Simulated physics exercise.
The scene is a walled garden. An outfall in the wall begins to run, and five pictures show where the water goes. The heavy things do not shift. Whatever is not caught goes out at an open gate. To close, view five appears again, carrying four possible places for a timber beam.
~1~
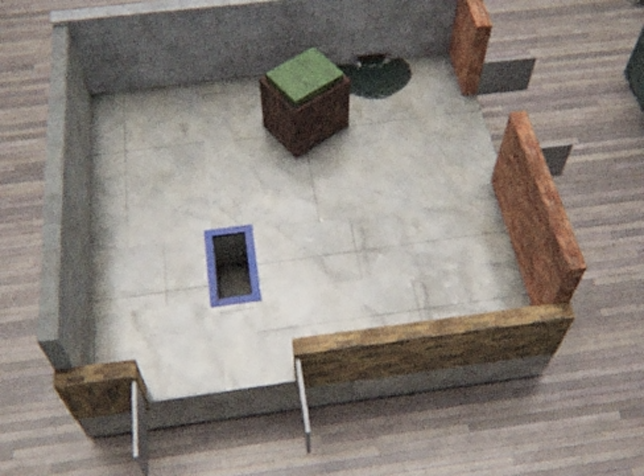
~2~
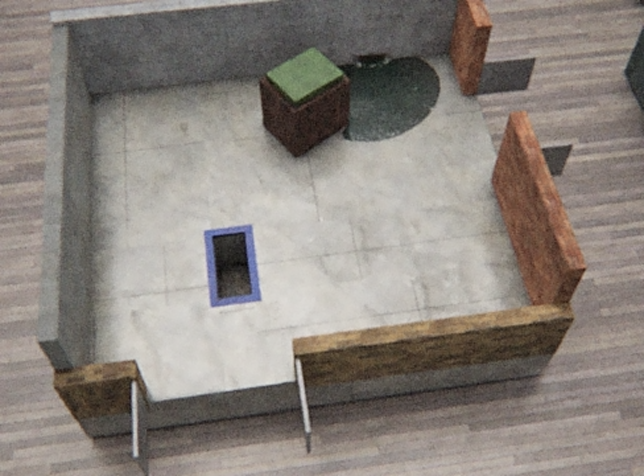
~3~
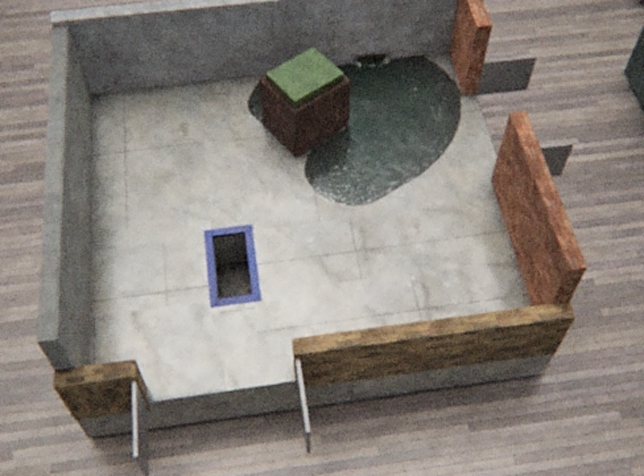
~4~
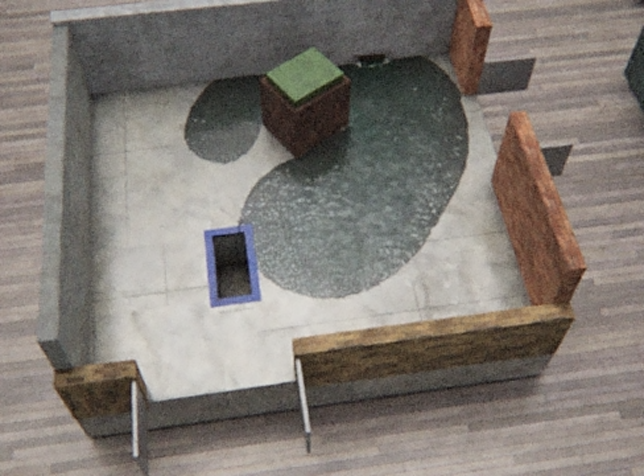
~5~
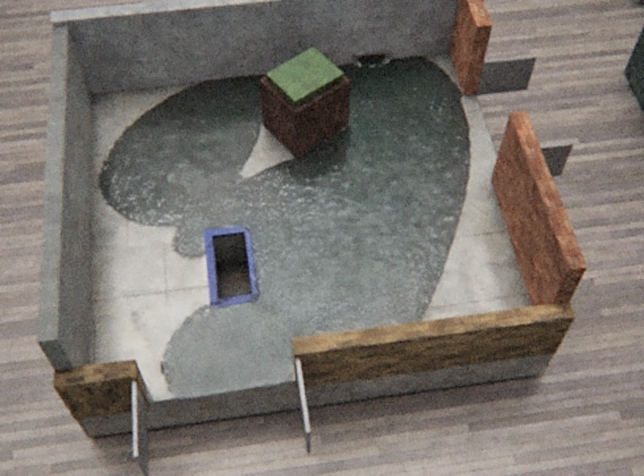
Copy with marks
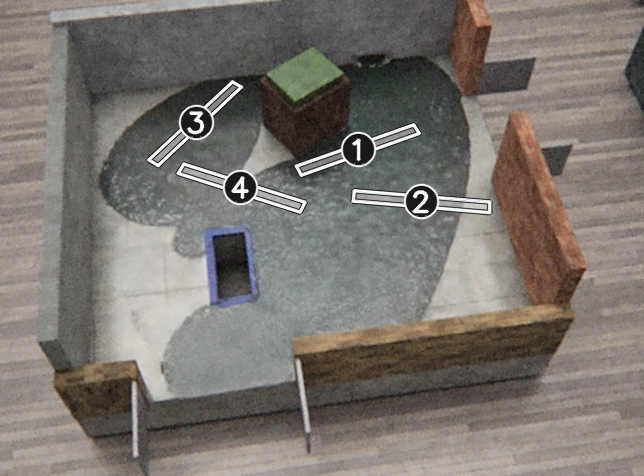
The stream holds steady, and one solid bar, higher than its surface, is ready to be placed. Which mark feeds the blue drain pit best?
2 beats the others.
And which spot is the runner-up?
That is spot 3.
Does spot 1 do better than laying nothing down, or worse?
It is worse.
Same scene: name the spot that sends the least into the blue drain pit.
Spot 1.
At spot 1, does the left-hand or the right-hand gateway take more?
The left one.
On the marked copy, 1 from (298, 170) to (416, 129); 2 from (353, 195) to (489, 207); 3 from (153, 162) to (236, 84); 4 from (181, 168) to (302, 207).
For spot 1, about 10 % of the stream runs into the blue drain pit, about 90 % out by the gates.
For spot 2, about 36 % of the stream runs into the blue drain pit, about 63 % out by the gates.
For spot 3, about 24 % of the stream runs into the blue drain pit, about 75 % out by the gates.
For spot 4, about 16 % of the stream runs into the blue drain pit, about 83 % out by the gates.
